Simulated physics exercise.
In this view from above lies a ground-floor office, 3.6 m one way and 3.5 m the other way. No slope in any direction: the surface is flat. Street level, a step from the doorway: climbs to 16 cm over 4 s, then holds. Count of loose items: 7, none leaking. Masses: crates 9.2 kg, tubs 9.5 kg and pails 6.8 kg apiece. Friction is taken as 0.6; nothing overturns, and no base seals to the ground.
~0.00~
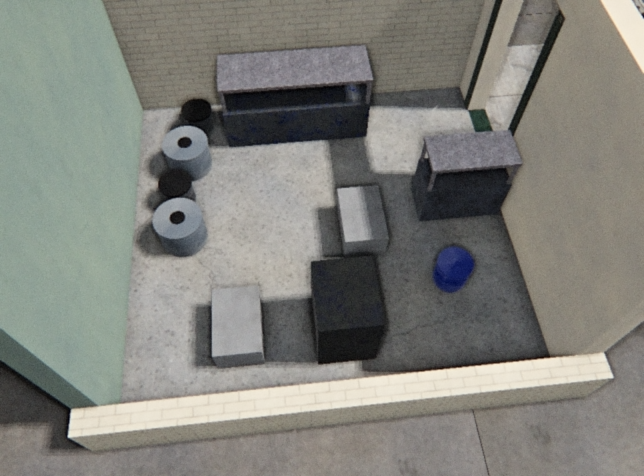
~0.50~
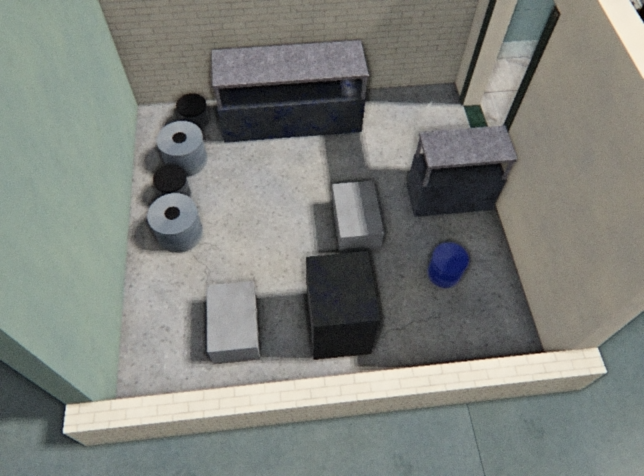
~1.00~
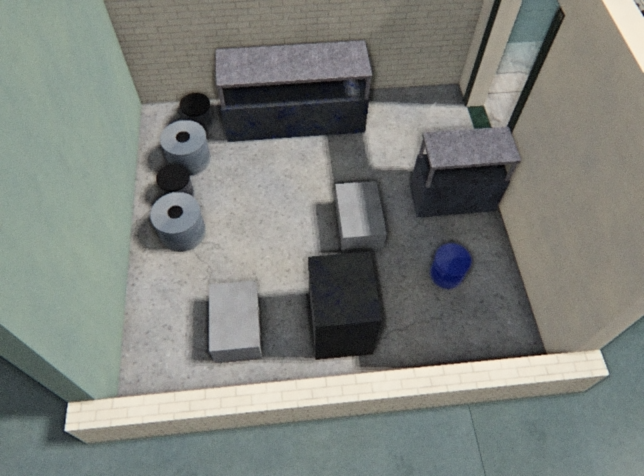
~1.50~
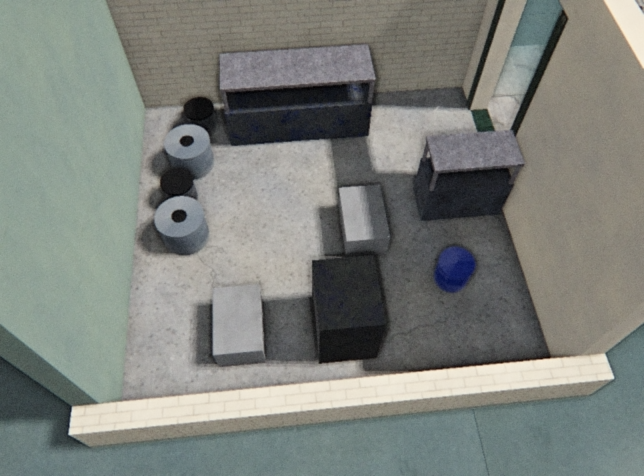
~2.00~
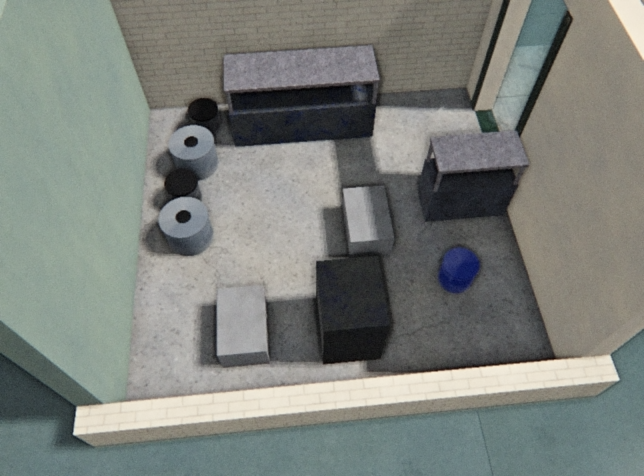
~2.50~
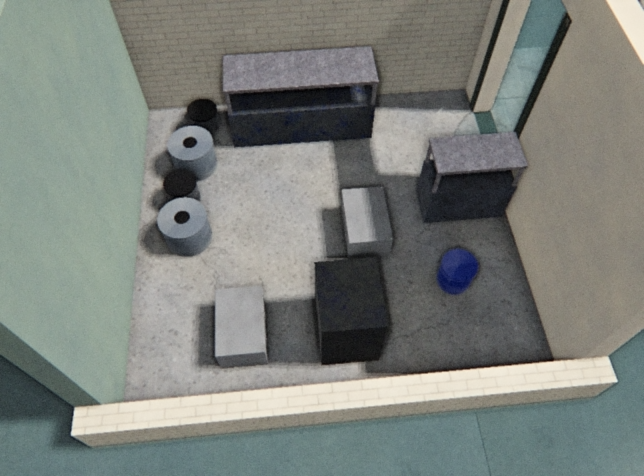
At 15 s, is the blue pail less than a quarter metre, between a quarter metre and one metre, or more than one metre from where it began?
Movement: Minimal.
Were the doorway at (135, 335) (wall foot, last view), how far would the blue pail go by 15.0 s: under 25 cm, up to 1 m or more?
Blue pail: No real movement.
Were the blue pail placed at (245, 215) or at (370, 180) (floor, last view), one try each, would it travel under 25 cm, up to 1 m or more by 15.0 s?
From the first spot it would go a long distance, and from the second it would go a long distance.
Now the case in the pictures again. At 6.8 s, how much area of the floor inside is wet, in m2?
7.5 m2.
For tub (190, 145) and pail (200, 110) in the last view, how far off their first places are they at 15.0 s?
First 60 cm, then 200 cm.
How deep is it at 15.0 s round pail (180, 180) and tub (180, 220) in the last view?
Around 11 cm and 11 cm.
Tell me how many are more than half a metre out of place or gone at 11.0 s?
I count 3 of them.
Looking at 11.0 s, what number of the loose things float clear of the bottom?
At that instant the tally stands at 5.
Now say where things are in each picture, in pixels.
In the first picture, the blue pail at (456, 262), on the bottom; water covers 0.0 m2; 0 of 7 have shifted.
In the second picture, the blue pail at (451, 258) rests on the ground; 0.0 m2 under water; 0 of 7 have shifted.
In the third picture, the blue pail at (453, 259), on the bottom; water covers 0.0 m2; 0 of 7 have shifted.
In the fourth picture, the blue pail at (457, 262), on the bottom; 0.0 m2 under water; 0 of 7 have shifted.
In the fifth picture, the blue pail at (461, 263), on the bottom; water covers 0.0 m2; 0 of 7 have shifted.
In the sixth picture, the blue pail at (460, 264), on the bottom; water covers 0.2 m2; 0 of 7 have shifted.
After 3.5 s the blue pail is near (460, 264), 0.0 m from its start, aground; 0 afloat.
After 6.8 s the blue pail is near (460, 264), 0.0 m from its start, aground; 0 afloat.
After 11.0 s the blue pail is near (460, 264), 0.0 m from its start, aground; 5 afloat.
After 15.0 s the blue pail is near (462, 266), 0.0 m from its start, aground; 6 afloat.
